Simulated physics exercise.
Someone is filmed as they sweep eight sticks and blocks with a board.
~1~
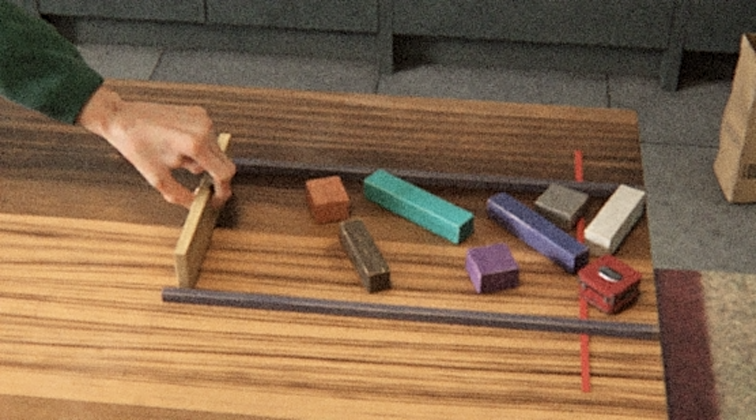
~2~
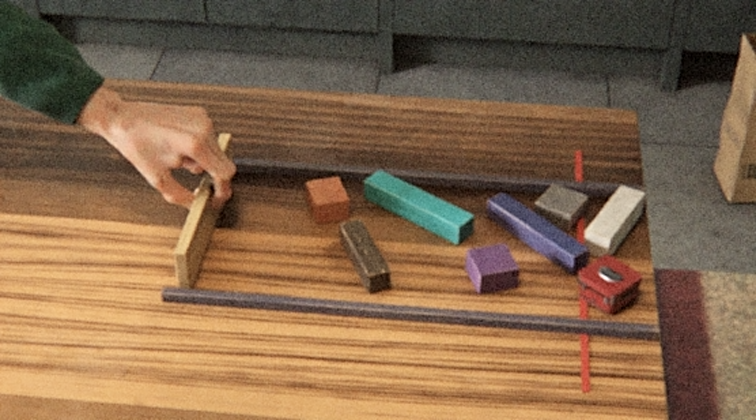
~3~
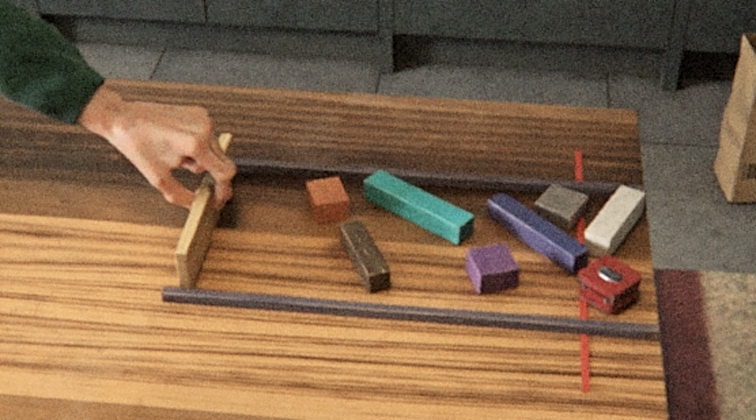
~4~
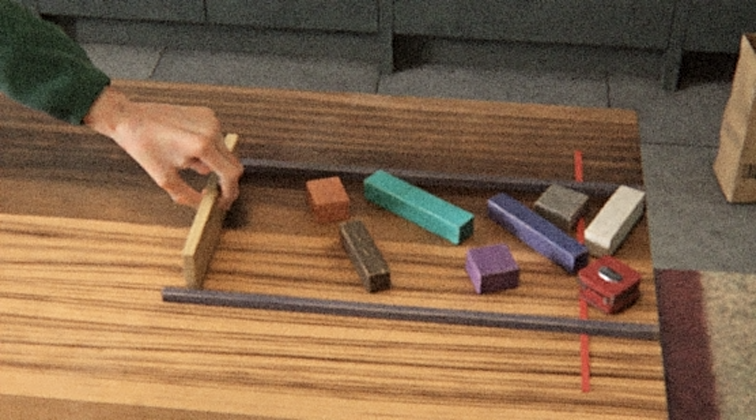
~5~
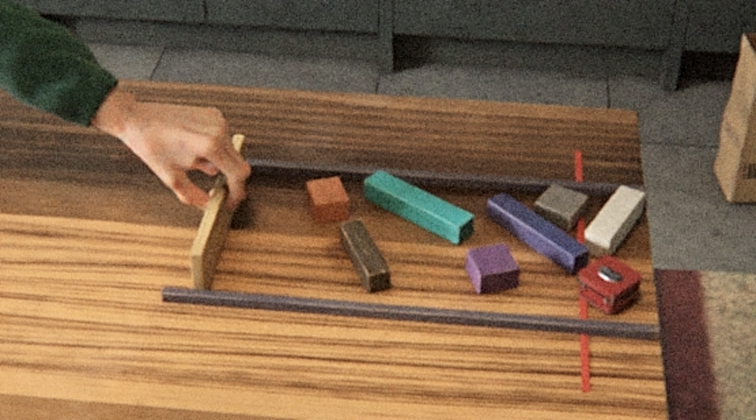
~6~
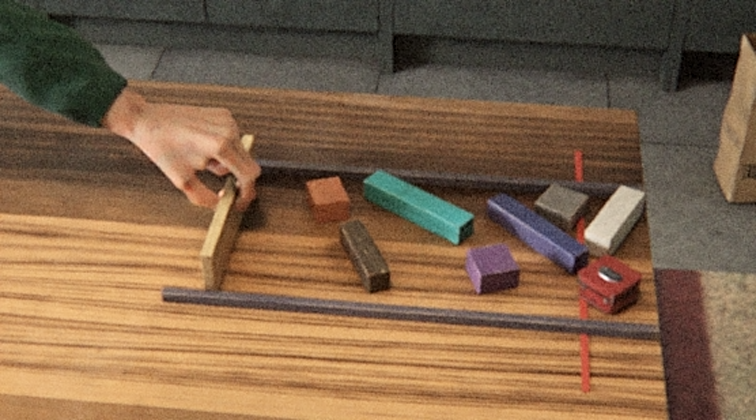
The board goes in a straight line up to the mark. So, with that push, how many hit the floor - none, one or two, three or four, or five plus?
I'd say three or four.
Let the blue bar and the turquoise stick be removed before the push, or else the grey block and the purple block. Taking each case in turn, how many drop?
1 in the first try, 2 in the second.
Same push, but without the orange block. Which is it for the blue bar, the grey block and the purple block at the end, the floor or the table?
The blue bar remains up; the grey block goes over; the purple block stays on.
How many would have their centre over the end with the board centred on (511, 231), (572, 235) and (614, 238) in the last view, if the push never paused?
Respectively, 0, 3 and 6.
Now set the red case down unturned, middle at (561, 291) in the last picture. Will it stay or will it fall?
In the end the red case slides off.
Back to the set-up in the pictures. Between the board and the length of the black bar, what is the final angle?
It sits some 0° out of line.
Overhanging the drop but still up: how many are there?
0.
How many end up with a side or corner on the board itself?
The answer is 2.
Early on, none off yet; white bar at rest near (615, 222); red case at rest near (609, 286); grey block at rest near (561, 207).
Finally, the number that fall off is three or four; lost, blue bar, grey block, red case and white bar.
